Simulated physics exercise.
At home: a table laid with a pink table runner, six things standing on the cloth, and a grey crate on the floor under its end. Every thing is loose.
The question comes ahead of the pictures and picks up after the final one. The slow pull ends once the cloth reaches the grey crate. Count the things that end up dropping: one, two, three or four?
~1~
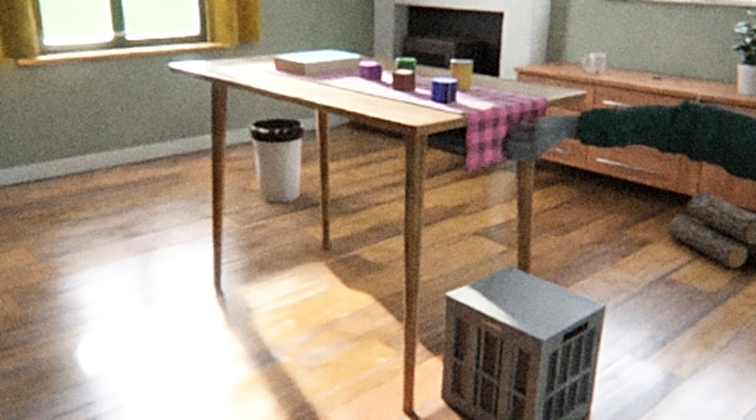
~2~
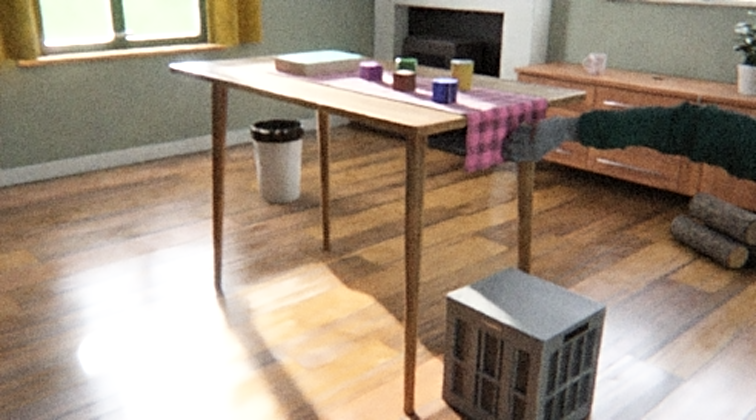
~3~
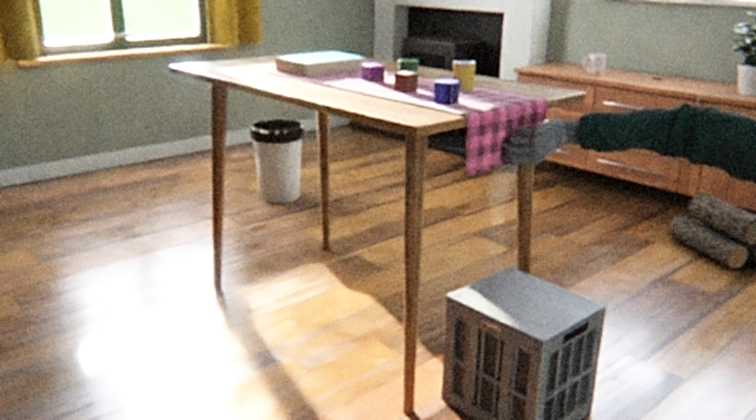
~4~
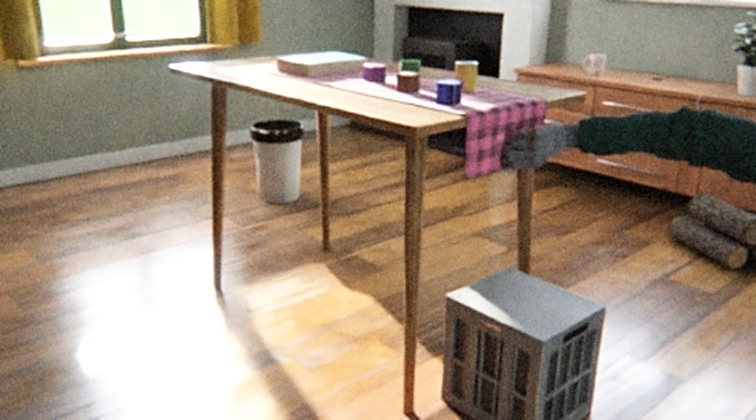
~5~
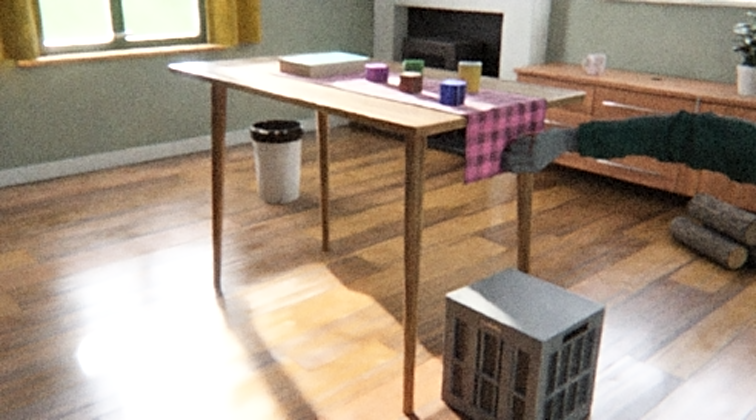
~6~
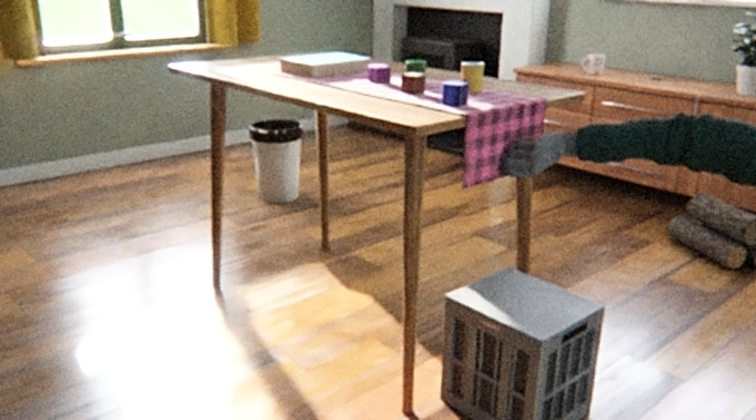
Well, the number that leaves the top comes to exactly three there.
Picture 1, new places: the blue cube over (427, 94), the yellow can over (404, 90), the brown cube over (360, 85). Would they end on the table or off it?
Outcome: Blue cube falls away, yellow can falls away, brown cube stays aboard.
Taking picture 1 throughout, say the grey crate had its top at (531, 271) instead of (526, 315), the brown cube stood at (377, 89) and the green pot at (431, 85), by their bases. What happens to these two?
Result - the brown cube stays put, and the green pot stays put.
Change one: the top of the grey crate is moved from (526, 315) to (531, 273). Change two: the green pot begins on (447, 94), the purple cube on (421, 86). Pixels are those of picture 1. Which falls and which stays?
Result: Green pot gone, purple cube still there.
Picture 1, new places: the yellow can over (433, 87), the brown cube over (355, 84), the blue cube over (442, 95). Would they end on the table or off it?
Yellow can: Off. Brown cube: Still up. Blue cube: Off.
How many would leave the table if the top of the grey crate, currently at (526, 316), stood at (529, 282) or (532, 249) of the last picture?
For the first height 2, for the second 1.
Early on, hem near (502, 204); all still up.
Midway, hem near (501, 247); blue cube and yellow can gone.
Near the end, hem on the crate; blue cube, yellow can and brown cube gone.
Finally, hem on the crate; blue cube, yellow can and brown cube gone. It carries off three.
